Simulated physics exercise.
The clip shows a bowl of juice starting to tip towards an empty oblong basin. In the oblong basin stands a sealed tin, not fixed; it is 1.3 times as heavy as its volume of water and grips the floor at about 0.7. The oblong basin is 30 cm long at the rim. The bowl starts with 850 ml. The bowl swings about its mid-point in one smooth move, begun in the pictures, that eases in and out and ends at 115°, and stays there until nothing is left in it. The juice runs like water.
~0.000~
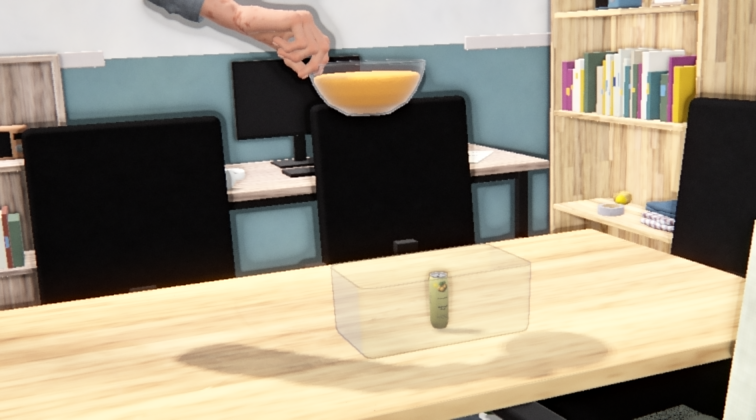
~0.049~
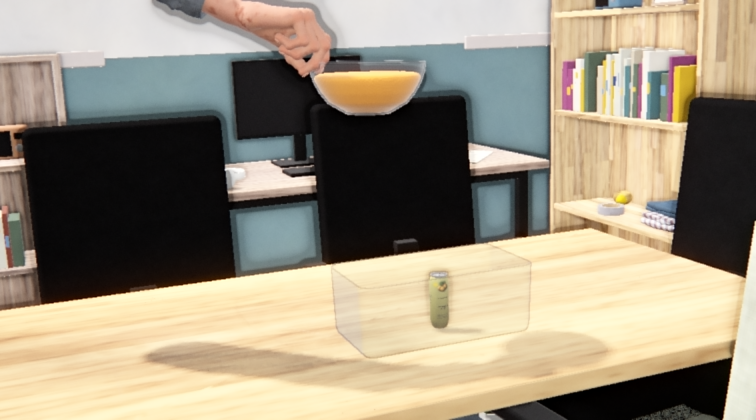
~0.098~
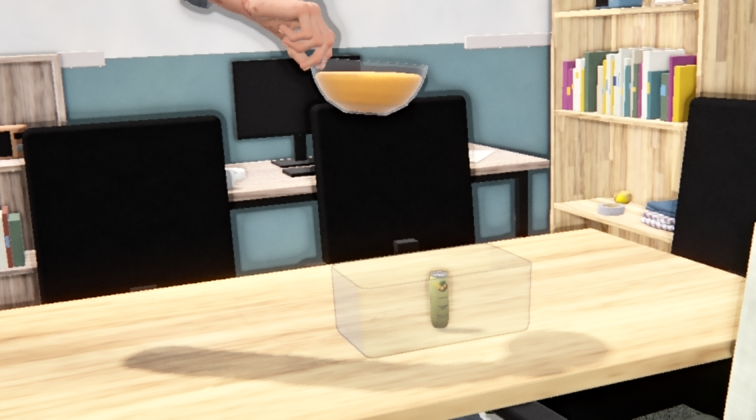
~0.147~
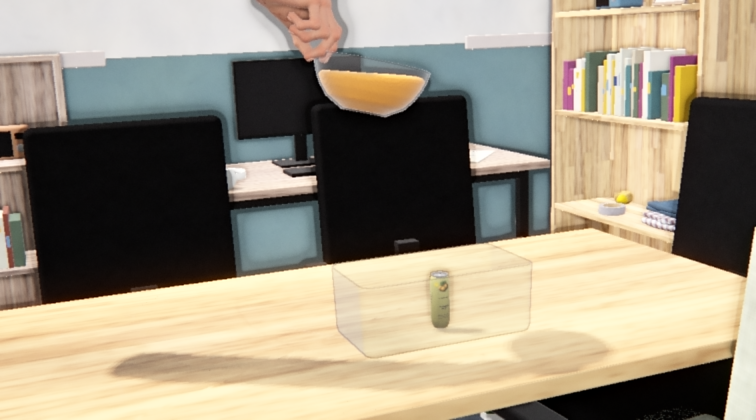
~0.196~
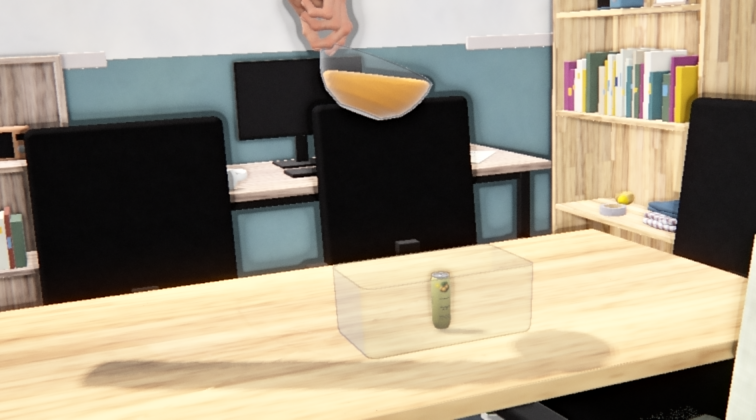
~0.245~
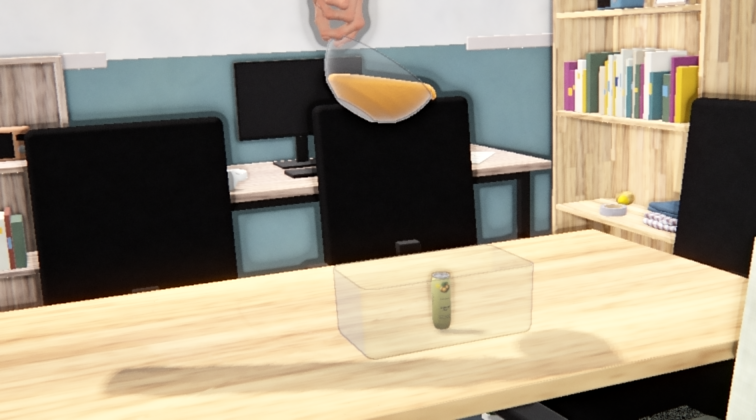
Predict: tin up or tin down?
The tin falls.
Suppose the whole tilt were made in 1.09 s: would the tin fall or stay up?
Then it keeps standing.
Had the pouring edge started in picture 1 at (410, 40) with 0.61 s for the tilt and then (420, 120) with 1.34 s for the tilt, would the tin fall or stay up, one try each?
First it topples; then it remains upright.
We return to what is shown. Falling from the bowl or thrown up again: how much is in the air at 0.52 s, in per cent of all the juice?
Some 80 per cent.
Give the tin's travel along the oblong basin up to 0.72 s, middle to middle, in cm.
Some 4 cm.
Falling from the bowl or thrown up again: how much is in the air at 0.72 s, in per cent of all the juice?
Near 26 in a hundred.
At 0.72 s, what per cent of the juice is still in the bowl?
Near 0 in a hundred.
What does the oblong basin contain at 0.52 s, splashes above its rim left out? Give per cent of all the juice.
Some 16 per cent.
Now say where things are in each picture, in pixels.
It leans 0°; its right rim is at (419, 61); the juice meets the walls at (315, 78) and (414, 72); the oblong basin's rim runs from (344, 278) to (510, 254); the tin's top is at (438, 277), in the first picture.
It leans 2°; its right rim is at (420, 63); the juice meets the walls at (315, 77) and (415, 73), in the second picture.
It leans 6°; its right rim is at (421, 67); the juice meets the walls at (316, 75) and (416, 75), in the third picture.
It leans 14°; its right rim is at (424, 75); the juice meets the walls at (320, 72) and (418, 79), in the fourth picture.
It leans 24°; its right rim is at (425, 86); the juice meets the walls at (325, 73) and (423, 82), in the fifth picture.
It leans 36°; its right rim is at (424, 99); the juice meets the walls at (330, 76) and (412, 87); 6 per cent is over the edge, in the sixth picture.
Then, 0.52 s in, the tilt is 103° and 4 per cent is still to pour; the tin stands where it began.
Then, 0.72 s in, the tilt is 115° and 0 per cent is still to pour; the tin leans 45°.
Then, 0.92 s in, the tilt is 115° and 0 per cent is still to pour; the tin lies on its side.
Then, 1.15 s in, the tilt is 115° and 0 per cent is still to pour; the tin lies on its side.
Finally, the tin lies on its side.
